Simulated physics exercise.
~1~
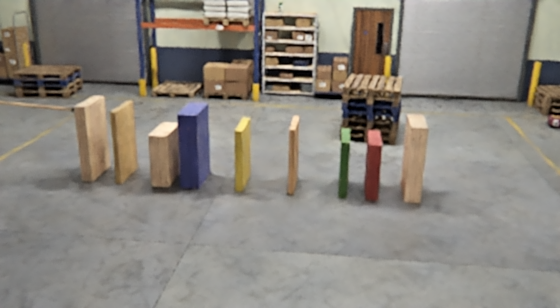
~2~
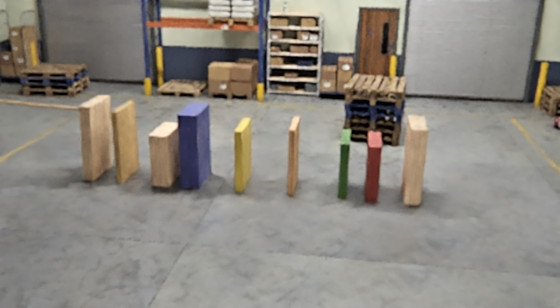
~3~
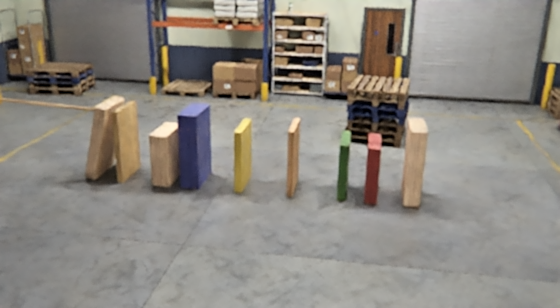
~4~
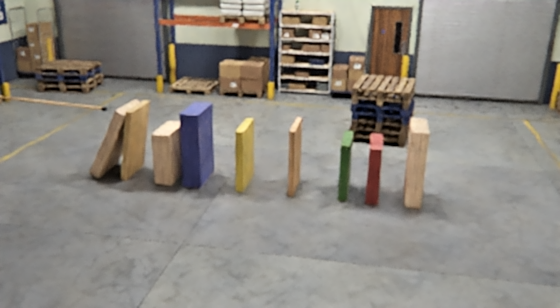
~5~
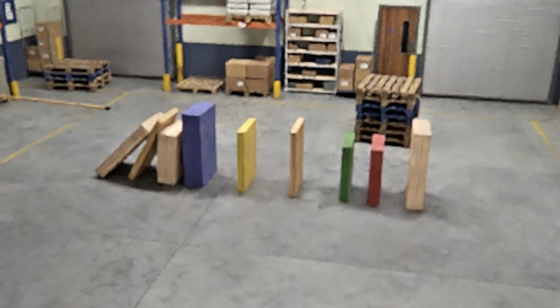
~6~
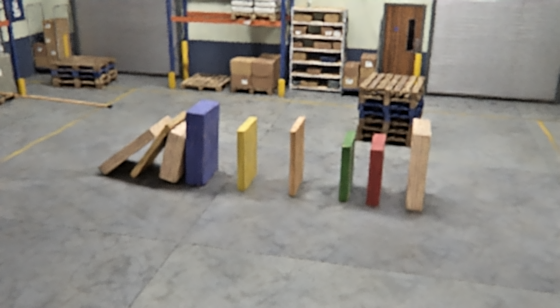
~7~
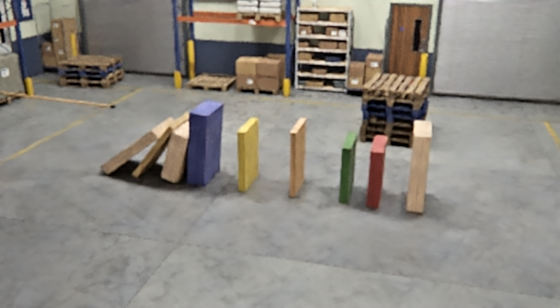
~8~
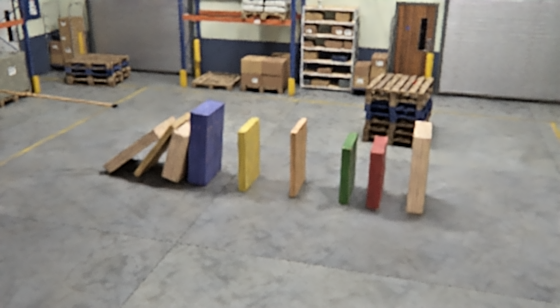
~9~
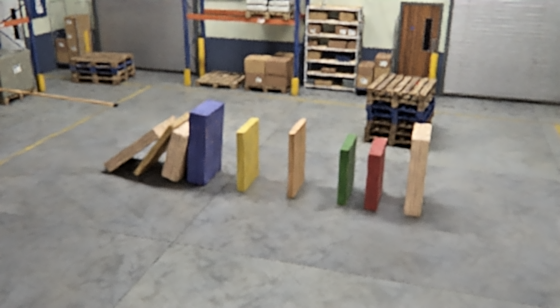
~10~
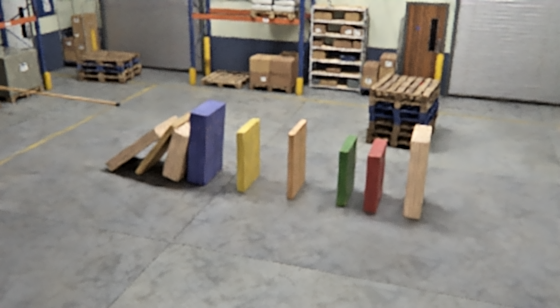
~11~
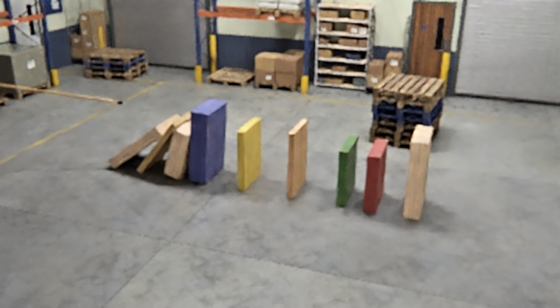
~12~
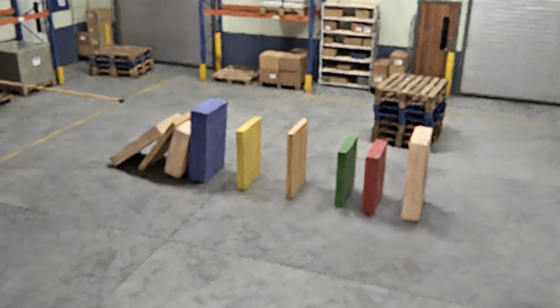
Boards standing in a row in a warehouse, the leftmost tipping right and the toppling stopping against the upright blue board.
